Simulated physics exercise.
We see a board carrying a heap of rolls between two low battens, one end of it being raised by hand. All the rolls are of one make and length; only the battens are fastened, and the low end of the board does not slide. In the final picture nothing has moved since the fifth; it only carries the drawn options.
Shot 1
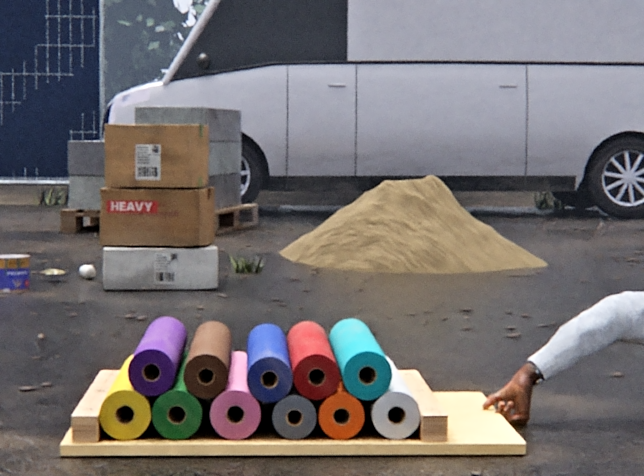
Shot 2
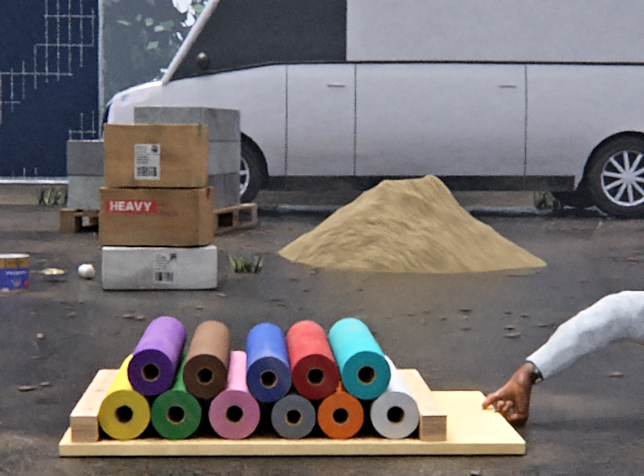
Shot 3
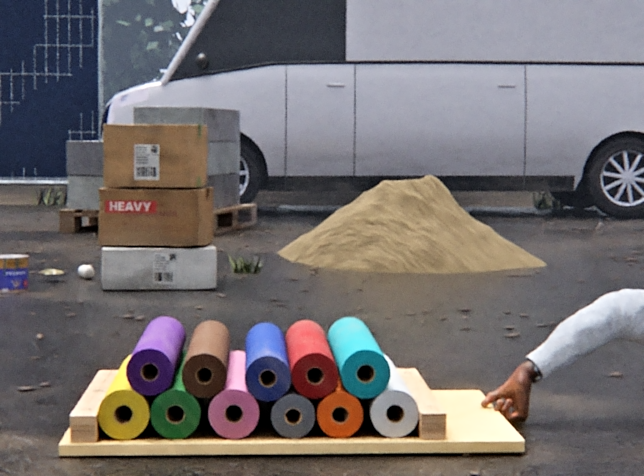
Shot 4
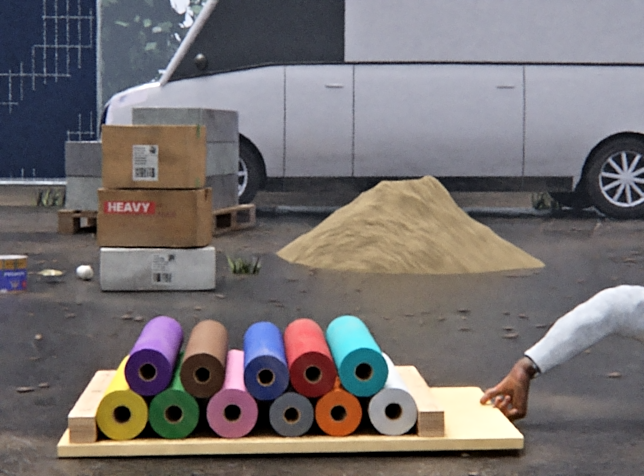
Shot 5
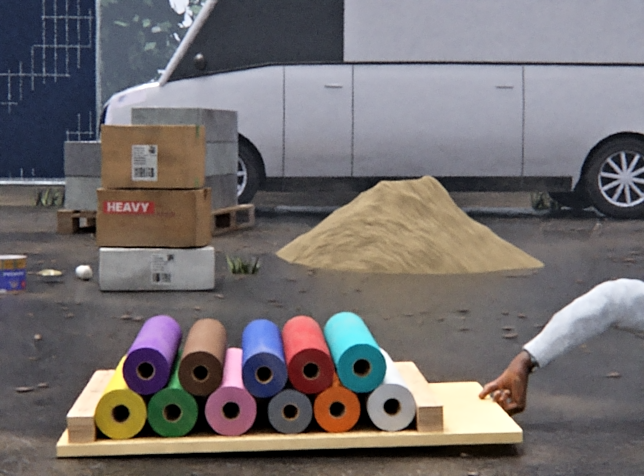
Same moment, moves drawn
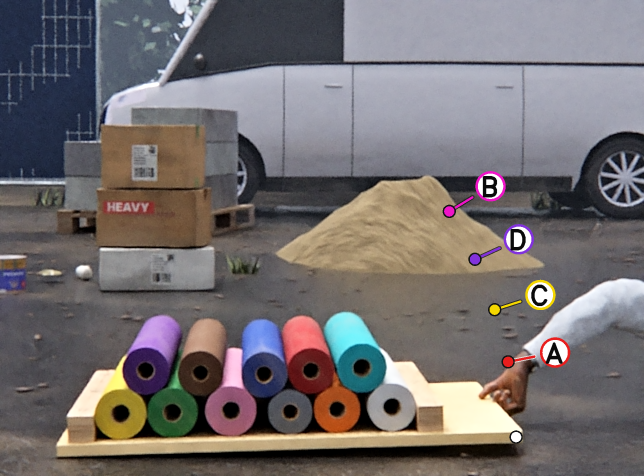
A hand slowly raises the right end of a board carrying stacked colourful rolls slightly.
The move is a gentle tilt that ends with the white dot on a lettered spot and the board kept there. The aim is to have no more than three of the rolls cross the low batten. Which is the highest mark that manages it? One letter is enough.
The last mark within the limit is D.
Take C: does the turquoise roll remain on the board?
Yes, with C.
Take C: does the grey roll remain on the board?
The grey roll: Yes.
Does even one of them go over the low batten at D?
At D: No.
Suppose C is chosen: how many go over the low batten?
It comes to none.
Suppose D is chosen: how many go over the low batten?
With D, none.
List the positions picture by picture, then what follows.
Orange roll (341, 416); white roll (396, 415); purple roll (152, 372), in the first frame.
Purple roll (150, 372); turquoise roll (366, 374), in the second frame.
Board (290, 408); orange roll (340, 415); white roll (395, 413); pink roll (234, 414), in the third frame.
Board (289, 406); yellow roll (122, 414); green roll (174, 414), in the fourth frame.
Board (287, 404); yellow roll (121, 414); green roll (172, 413), in the fifth frame.
On the marked copy, A at (508, 362); B at (449, 211); C at (495, 310); D at (475, 259); the white dot at (516, 437).
With D. Early on, board at 16°.
Further on, board at 25°.
At the end, board at 25°, none over the low batten.
As for the rest, A none over the low batten; B five over the low batten; C none over the low batten.
